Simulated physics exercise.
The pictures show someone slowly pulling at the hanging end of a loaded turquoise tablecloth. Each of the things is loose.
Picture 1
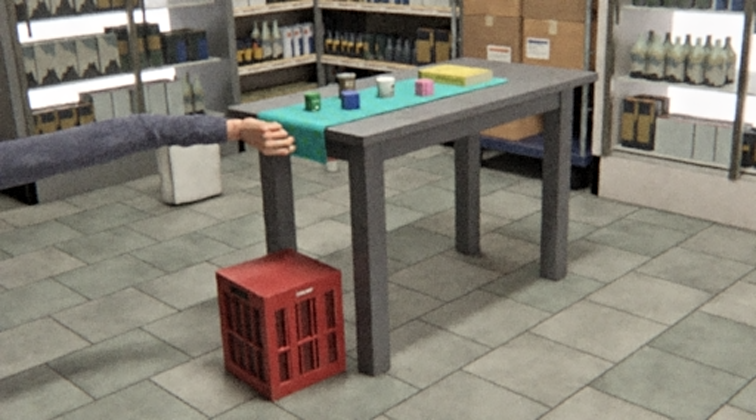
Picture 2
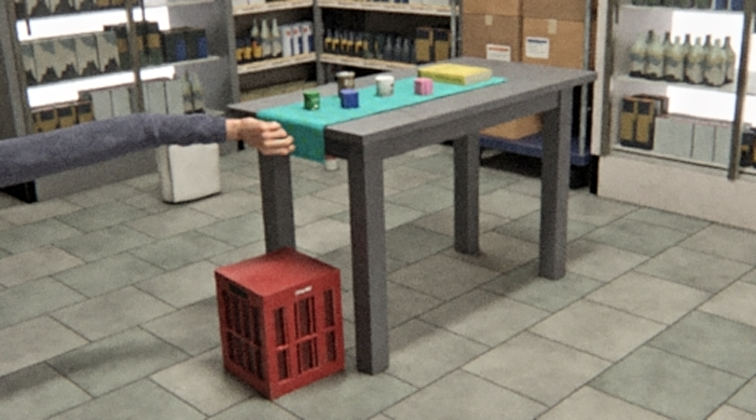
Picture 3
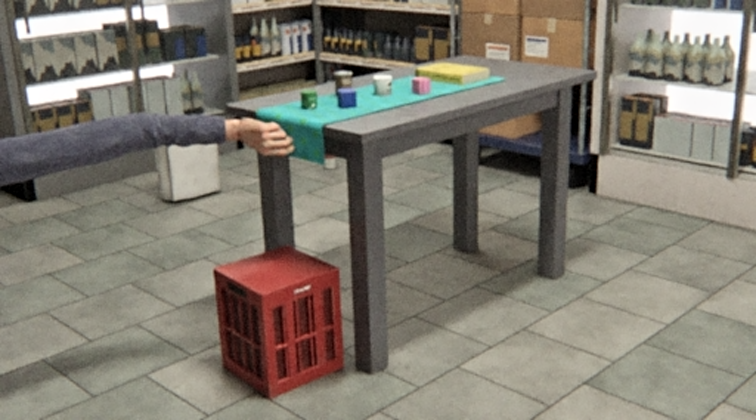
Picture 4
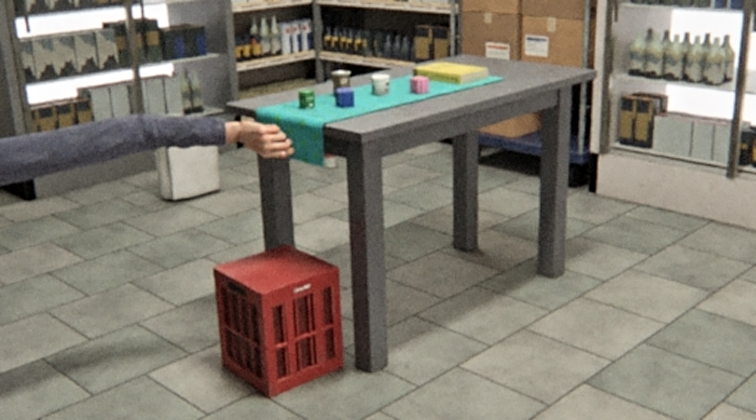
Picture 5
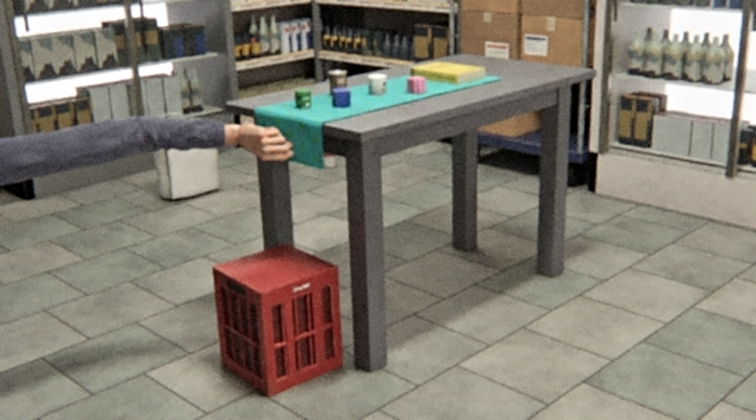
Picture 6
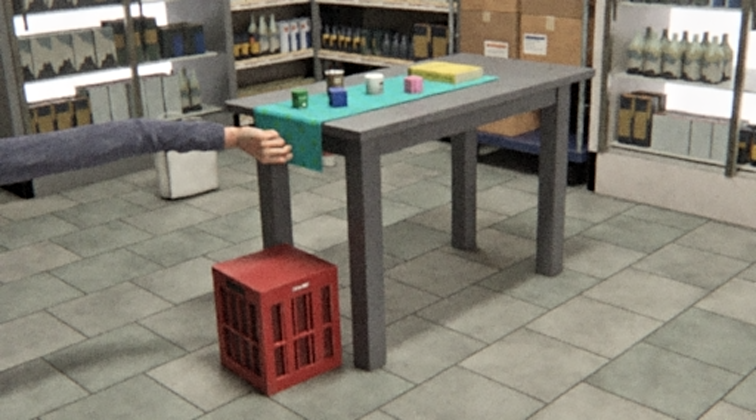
A hand slowly pulls a turquoise cloth, and the small pots on it shift slightly left.
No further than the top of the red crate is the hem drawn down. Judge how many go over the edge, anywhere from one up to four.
Going over the edge will be three of them.
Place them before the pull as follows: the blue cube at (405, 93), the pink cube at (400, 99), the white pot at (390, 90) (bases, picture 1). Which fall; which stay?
The blue cube stays put, the pink cube stays put, the white pot stays put.
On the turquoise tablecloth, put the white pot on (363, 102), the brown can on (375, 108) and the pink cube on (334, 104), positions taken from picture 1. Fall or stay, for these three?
Result - the white pot comes off, the brown can comes off, and the pink cube comes off.
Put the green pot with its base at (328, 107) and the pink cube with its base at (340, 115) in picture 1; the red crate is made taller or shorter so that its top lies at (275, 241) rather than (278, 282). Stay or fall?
The green pot is lost, the pink cube is lost.
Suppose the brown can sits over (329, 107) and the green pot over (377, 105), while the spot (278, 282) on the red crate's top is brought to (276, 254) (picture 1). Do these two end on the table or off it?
Outcome for the brown can: It is lost. Outcome for the green pot: It stays.
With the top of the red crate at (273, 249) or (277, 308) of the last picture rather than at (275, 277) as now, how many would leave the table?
Then 2, then 4.
Soon after, hem near (290, 204); green pot gone.
Then, hem near (291, 233); green pot and blue cube gone.
Further on, hem on the crate; green pot, blue cube and brown can gone.
At rest, hem on the crate; green pot, blue cube and brown can gone. The answer is three.
